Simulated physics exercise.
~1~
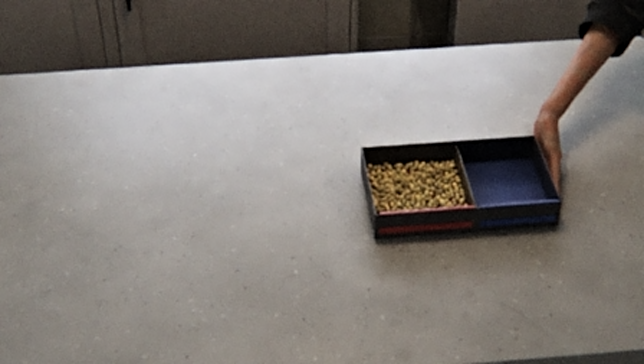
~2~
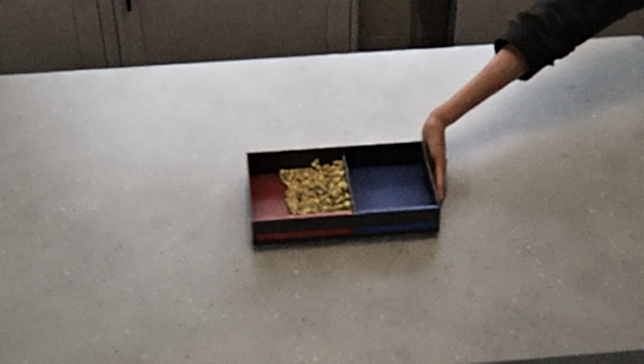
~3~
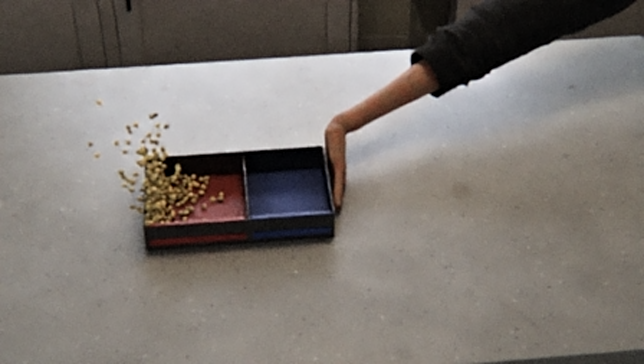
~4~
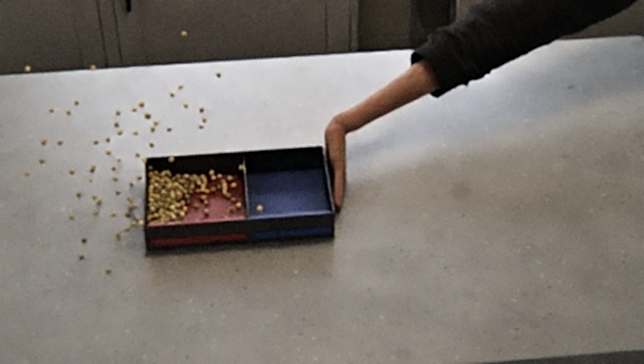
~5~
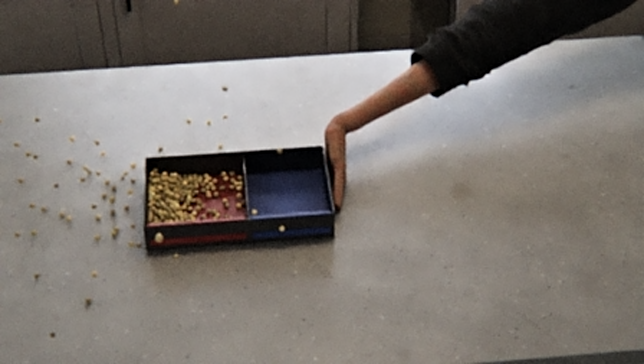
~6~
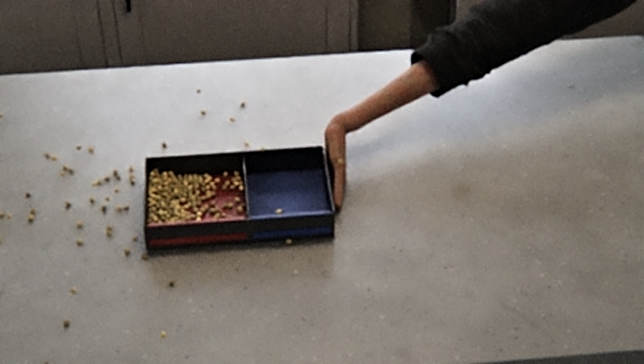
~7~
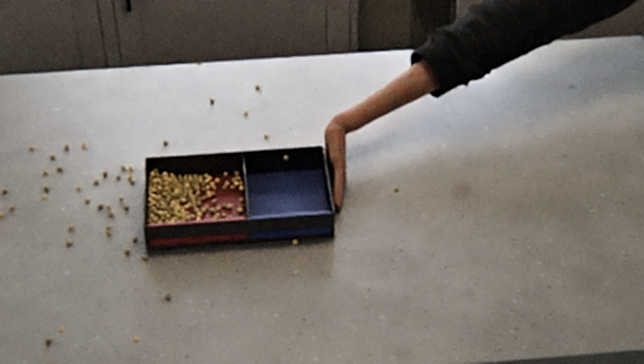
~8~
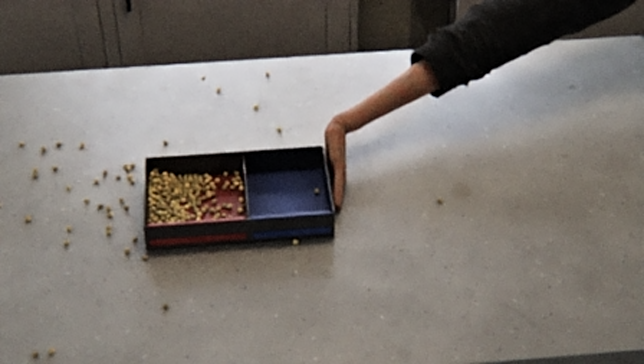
A shallow dark tray with a red compartment on the left and a blue one on the right slides leftward across a pale grey countertop, seen from above at an angle with cabinets behind. A bare hand in a dark sleeve pushes it from the right side. The golden soya beans filling the red part slip back towards the divider, baring red floor at the left. When the tray stops abruptly, the beans surge left and many fly over the edge, bouncing and scattering. Most settle in the red section, while strays lie strewn across the counter and the hand stays against the tray.
